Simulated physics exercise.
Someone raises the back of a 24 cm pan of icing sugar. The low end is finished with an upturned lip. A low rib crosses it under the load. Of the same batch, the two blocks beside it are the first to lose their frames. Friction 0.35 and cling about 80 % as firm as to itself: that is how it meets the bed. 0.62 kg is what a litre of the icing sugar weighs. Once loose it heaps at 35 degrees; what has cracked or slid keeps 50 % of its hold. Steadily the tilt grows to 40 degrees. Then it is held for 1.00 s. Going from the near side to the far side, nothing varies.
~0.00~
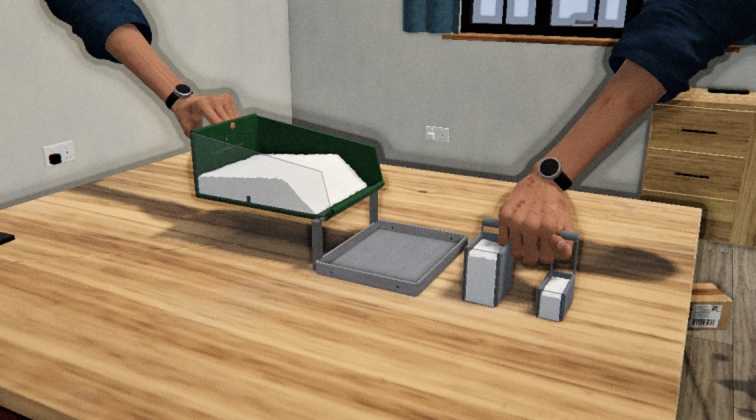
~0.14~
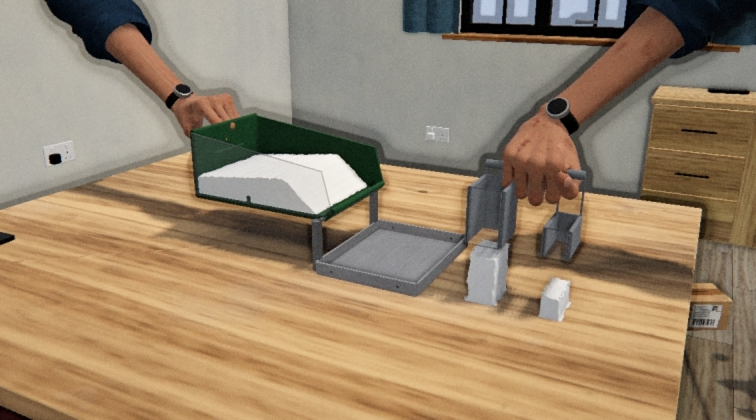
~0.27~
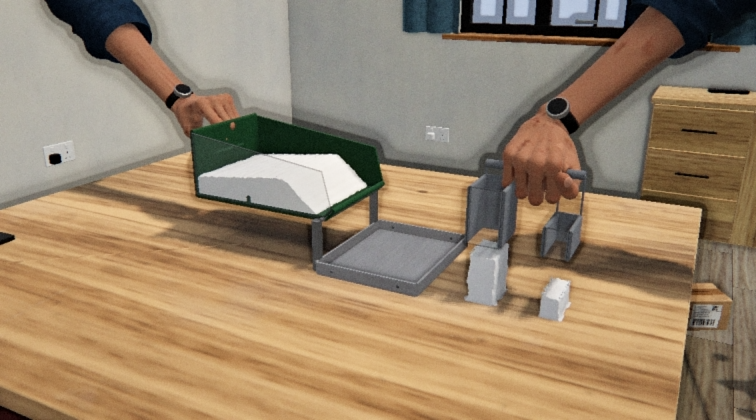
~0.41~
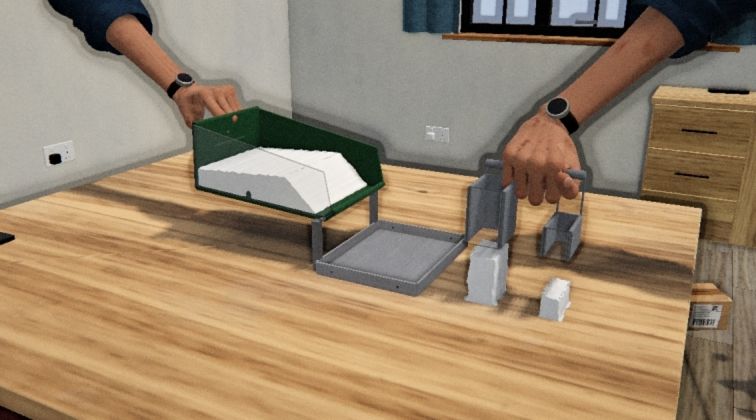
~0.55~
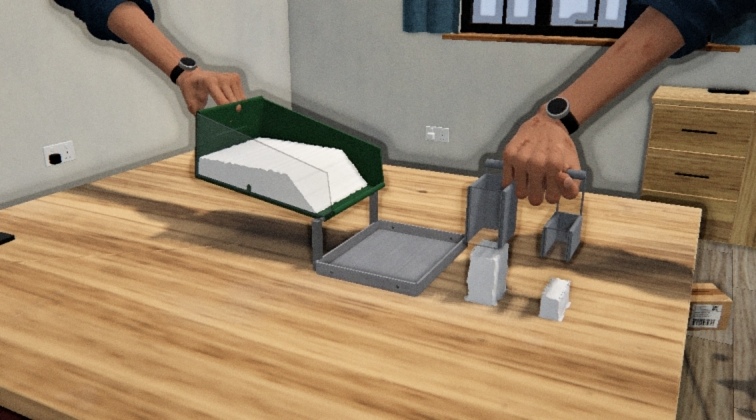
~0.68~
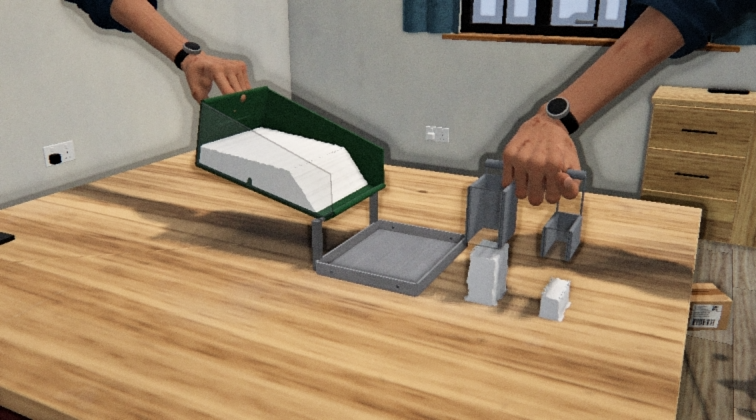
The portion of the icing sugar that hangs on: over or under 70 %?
Higher than 70 %.
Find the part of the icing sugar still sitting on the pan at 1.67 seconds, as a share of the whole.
I'd estimate close to 100 in a hundred.
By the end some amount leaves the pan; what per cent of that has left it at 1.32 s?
Close to 0 in a hundred.
By 0.98 s, the tilt is 23 degrees and 100 % is on the bed.
By 1.32 s, the tilt is 35 degrees and 100 % is on the bed.
By 1.67 s, the tilt is 40 degrees and 100 % is on the bed.
By 2.02 s, the tilt is 40 degrees and 95 % is on the bed.
By 2.52 s, at the end, the tilt is 40 degrees and 87 % is on the bed.
